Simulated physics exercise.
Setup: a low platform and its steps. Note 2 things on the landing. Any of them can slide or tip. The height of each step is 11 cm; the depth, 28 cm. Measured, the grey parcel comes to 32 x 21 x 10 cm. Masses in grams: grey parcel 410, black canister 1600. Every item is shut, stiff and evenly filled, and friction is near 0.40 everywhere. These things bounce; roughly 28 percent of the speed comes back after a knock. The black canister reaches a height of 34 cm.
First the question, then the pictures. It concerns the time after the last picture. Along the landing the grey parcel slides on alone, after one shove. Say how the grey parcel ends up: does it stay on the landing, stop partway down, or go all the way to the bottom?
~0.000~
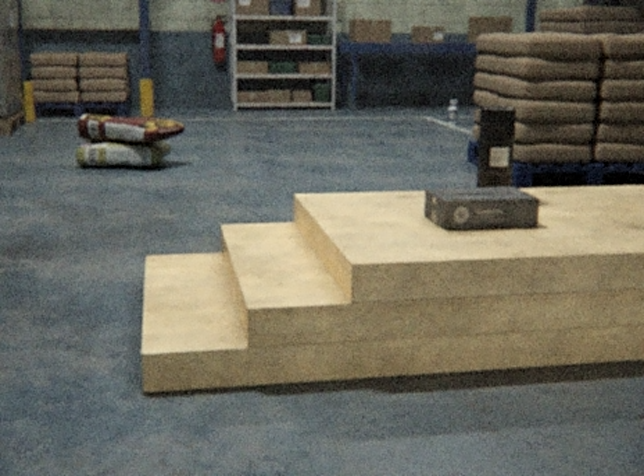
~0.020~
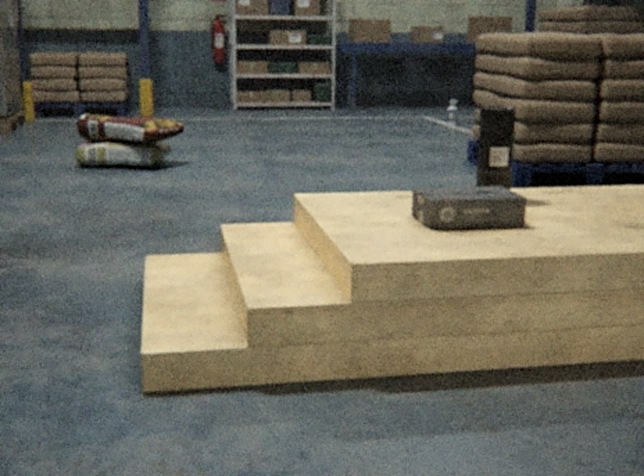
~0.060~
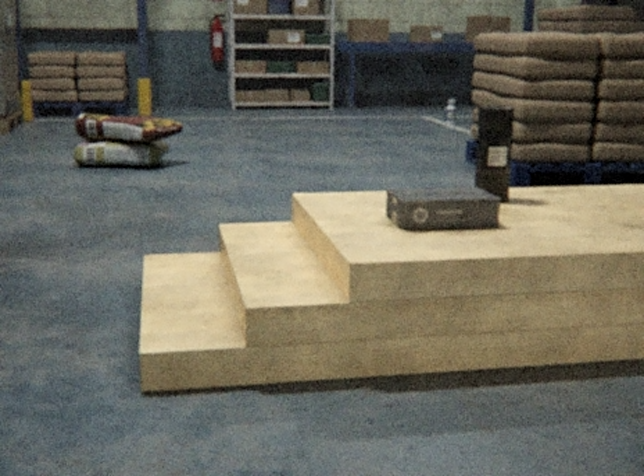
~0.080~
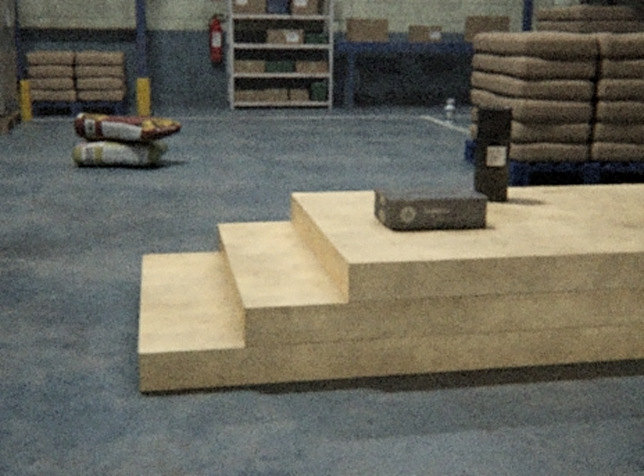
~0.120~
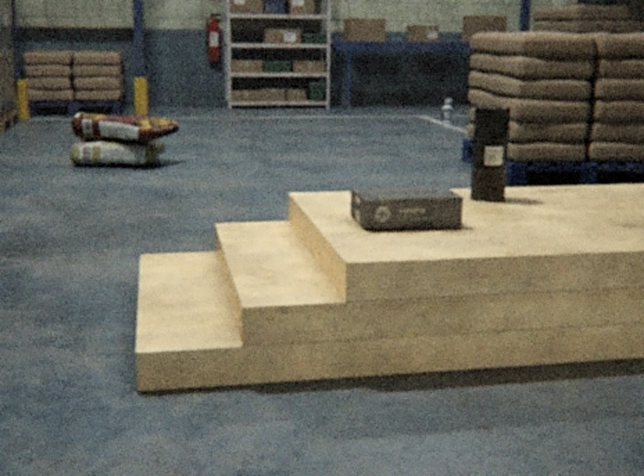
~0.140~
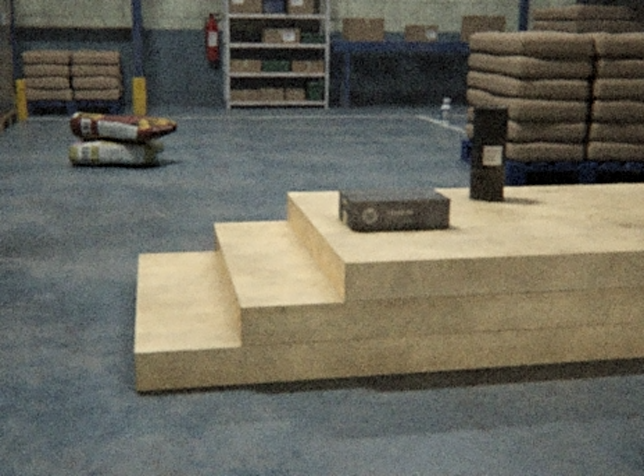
Oh, that one hangs up on the stairs.
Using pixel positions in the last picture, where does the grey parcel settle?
The resting point is around (257, 247).
Around 0.24 s, 11 cm to the first step; grey parcel near (348, 209).
Around 0.34 s, 0 cm past the top edge and 0 cm lower; grey parcel near (314, 211).
Around 0.44 s, 8 cm past the top edge and 2 cm lower; grey parcel near (290, 217).
Around 0.84 s, 18 cm past the top edge and 11 cm lower; grey parcel near (258, 246).
Finally (1.3 s), 18 cm past the top edge and 11 cm lower; black canister still in place (within 12 cm). Final places as that camera would see them, grey parcel near (257, 246).
